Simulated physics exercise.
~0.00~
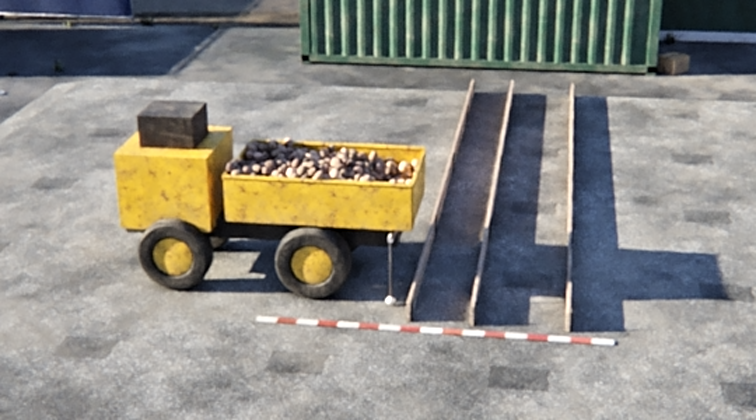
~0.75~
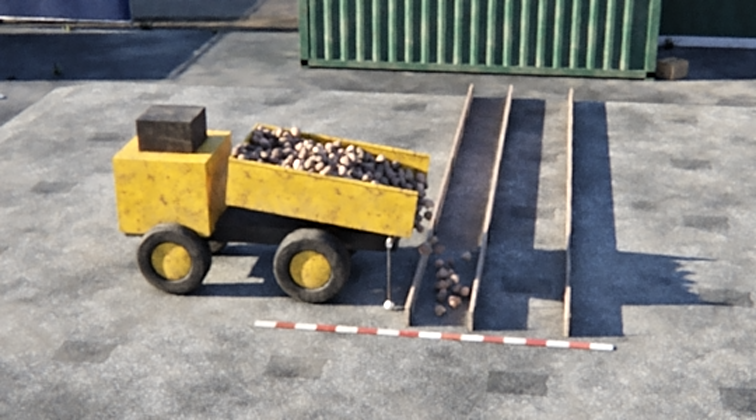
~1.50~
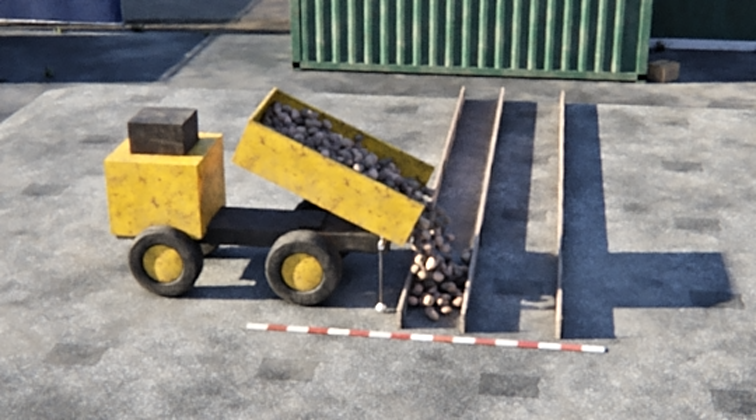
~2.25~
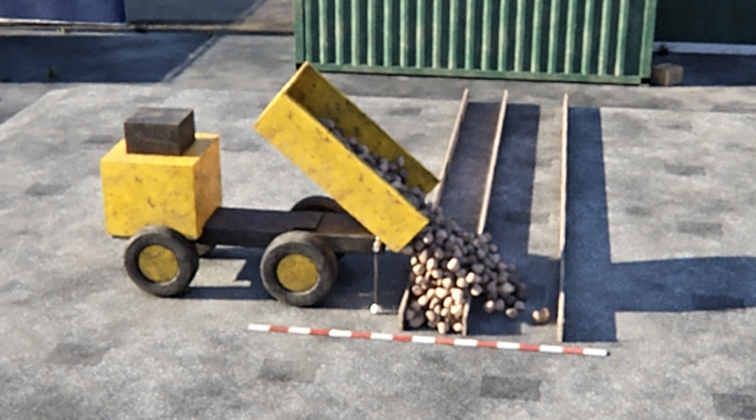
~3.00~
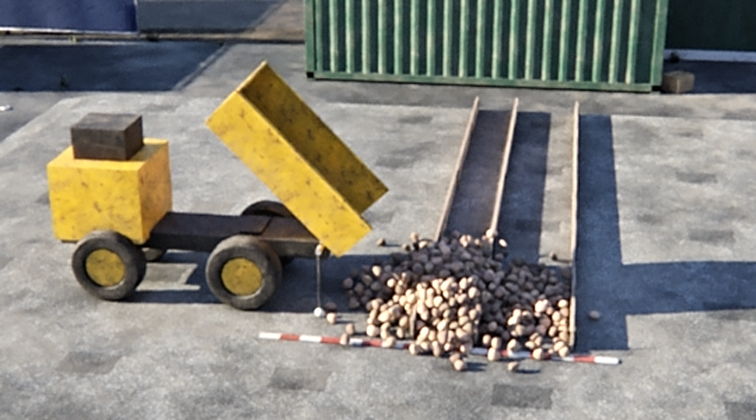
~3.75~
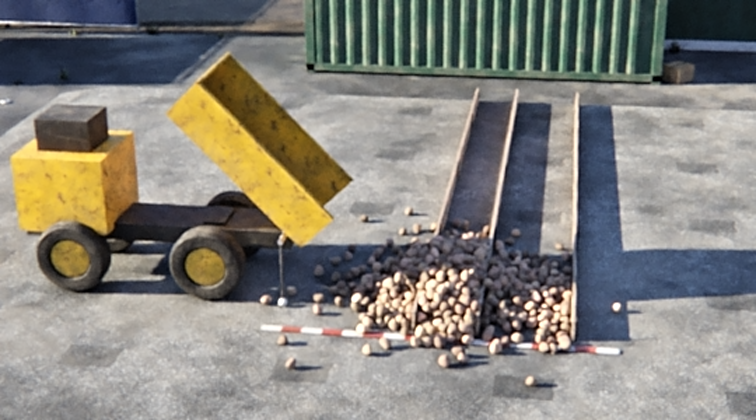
On a paved yard, a yellow tipper dumps cobbles across wooden boards and pulls away left.
